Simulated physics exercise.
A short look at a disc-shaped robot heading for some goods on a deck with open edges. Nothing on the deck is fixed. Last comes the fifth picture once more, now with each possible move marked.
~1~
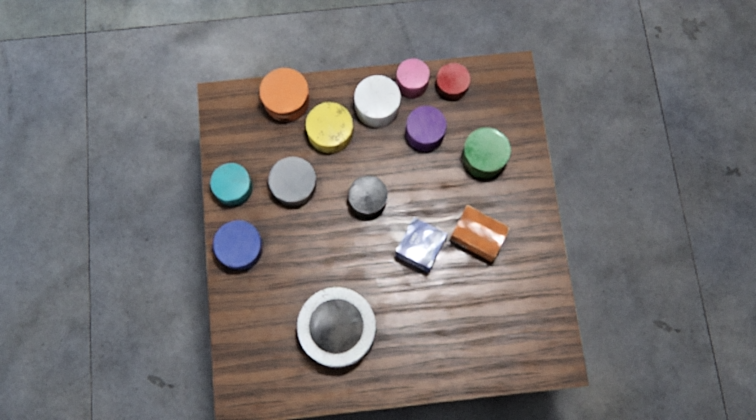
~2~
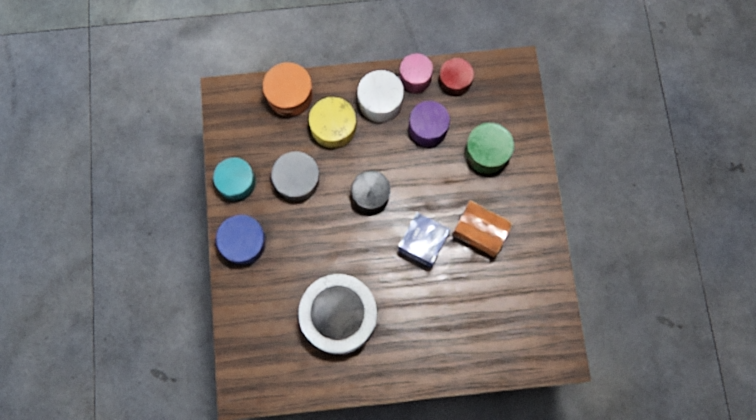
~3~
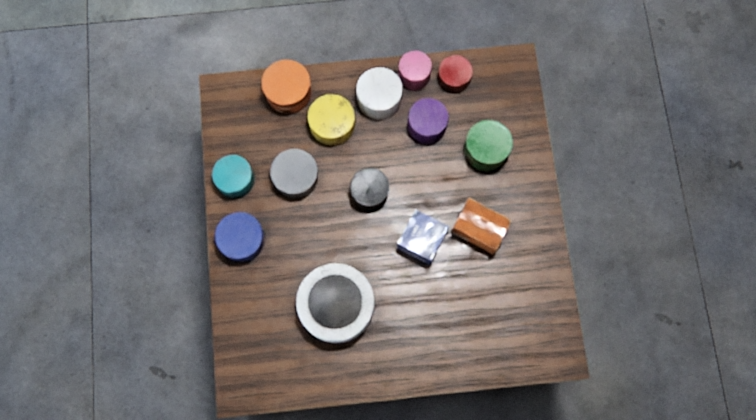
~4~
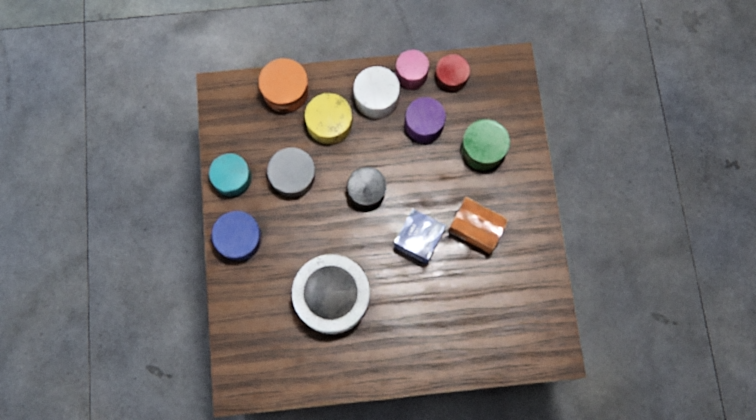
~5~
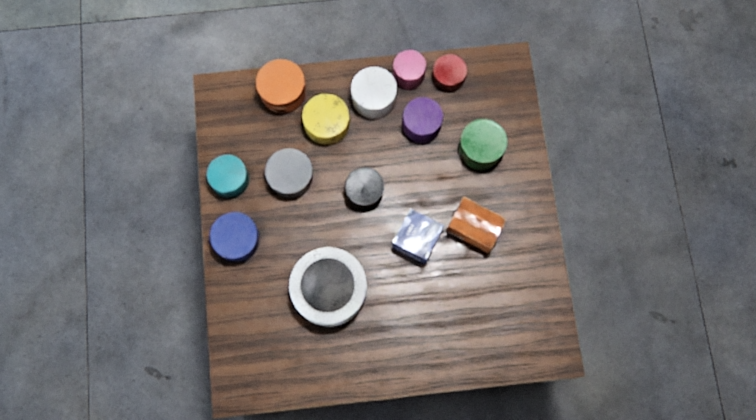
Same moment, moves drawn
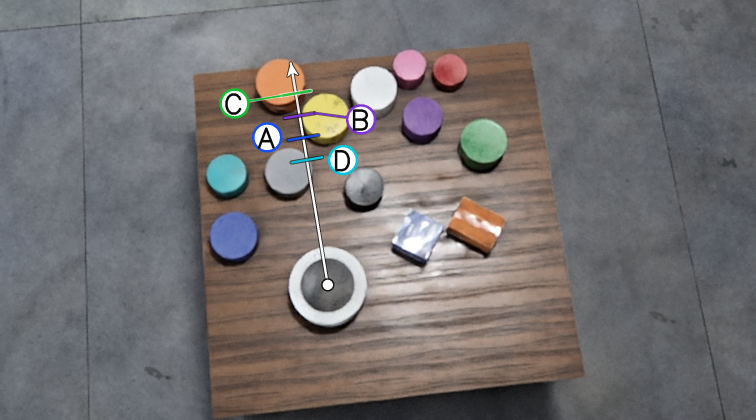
A wooden deck with open edges stands on a grey tiled floor, seen from above. Orange, yellow, white, pink, red, purple and green round containers spread across its upper part, teal, blue and grey ones sit at left, a black one near the middle, and blue and orange boxes right of centre. A white-rimmed, dark-centred disc-shaped robot at lower left slides slowly upward a short way, while the camera drifts very slightly.
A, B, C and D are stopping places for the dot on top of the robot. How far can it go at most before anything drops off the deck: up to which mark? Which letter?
At B, and not beyond.
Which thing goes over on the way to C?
The orange pail.
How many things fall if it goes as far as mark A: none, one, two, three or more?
By then, none.
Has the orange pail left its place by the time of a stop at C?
Yes.
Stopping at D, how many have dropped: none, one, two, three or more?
By then, none.
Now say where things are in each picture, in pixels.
The first frame shows purple canister (426, 129); red pail (453, 82); orange box (479, 233).
The second frame shows robot (338, 314); pink canister (416, 74).
The third frame shows robot (336, 304); yellow canister (332, 120).
The fourth frame shows robot (332, 294); blue pail (238, 236).
The fifth frame shows robot (329, 287); blue box (418, 237); black pail (365, 188); grey pail (290, 174).
On the marked copy, A at (303, 138); B at (299, 116); C at (296, 94); D at (307, 160); the arrow from (328, 285) to (291, 63); the white dot at (328, 285).
With B. Early on, robot (318, 224); pink canister (409, 70); orange pail (282, 87).
Further on, robot (308, 165); yellow canister (328, 112); grey pail (265, 130).
At the end, robot (301, 121); orange pail (276, 71); yellow canister (335, 77); nothing has fallen.
As for the rest, A is safe but short; C drops the orange pail; D is safe but short.
